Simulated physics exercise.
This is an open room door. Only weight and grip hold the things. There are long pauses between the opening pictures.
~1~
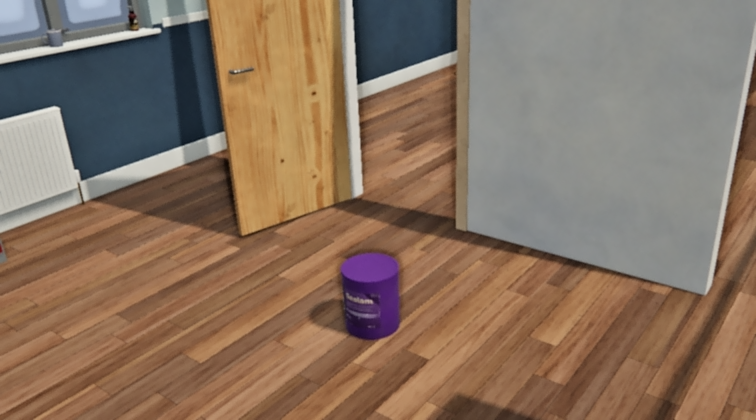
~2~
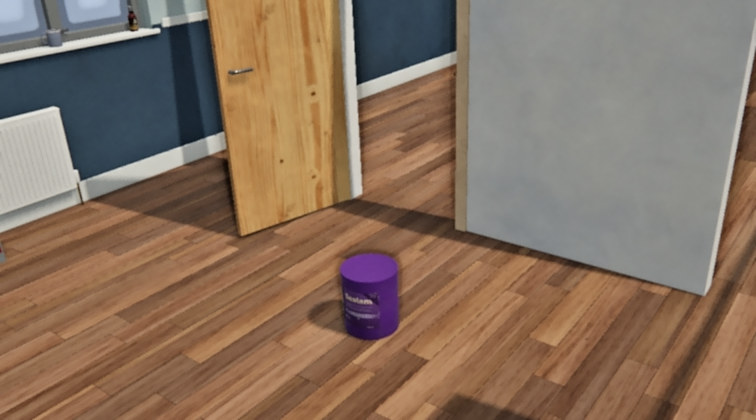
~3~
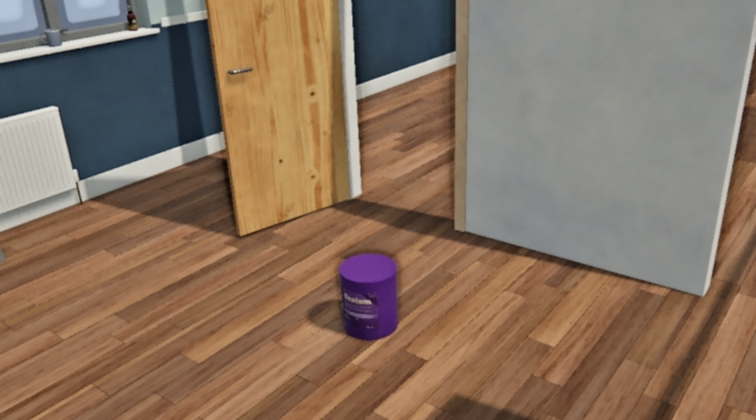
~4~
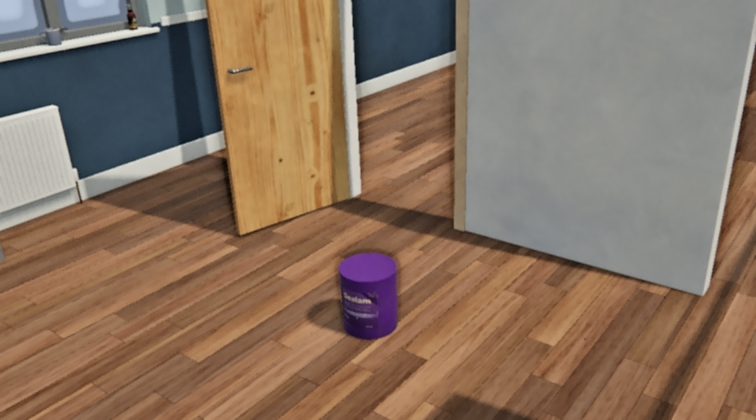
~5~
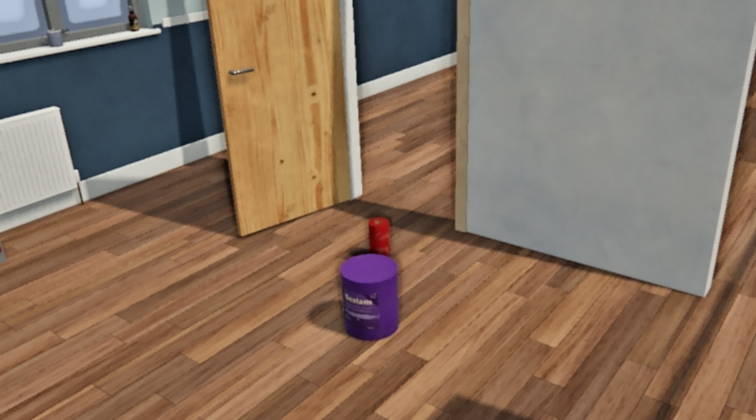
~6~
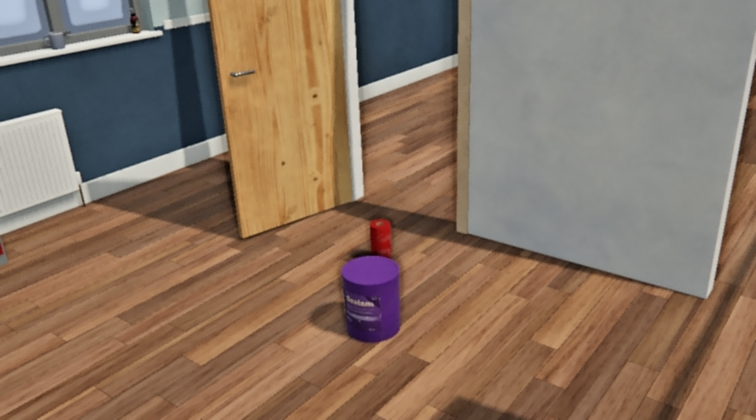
In a room with a wooden floor, a purple pail sat near a wide-open door that stayed still, and later a small red roll appeared just behind the pail, with little else changing.
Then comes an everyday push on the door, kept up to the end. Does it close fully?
In the end the door reaches the frame.
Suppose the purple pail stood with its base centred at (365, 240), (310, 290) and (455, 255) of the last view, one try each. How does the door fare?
First, it jams; second, it shuts; third, it closes.
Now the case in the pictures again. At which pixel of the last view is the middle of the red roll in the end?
At about (430, 239).
Then, 0.90 s past the last view, door 53° open.
Then, 1.20 s past the last view, door 26° open; red roll displaced well along near (417, 240).
Finally, door 0° open; moved from the start, red roll; purple pail still in place. Final places as the last picture's camera would see them, red roll near (430, 239).
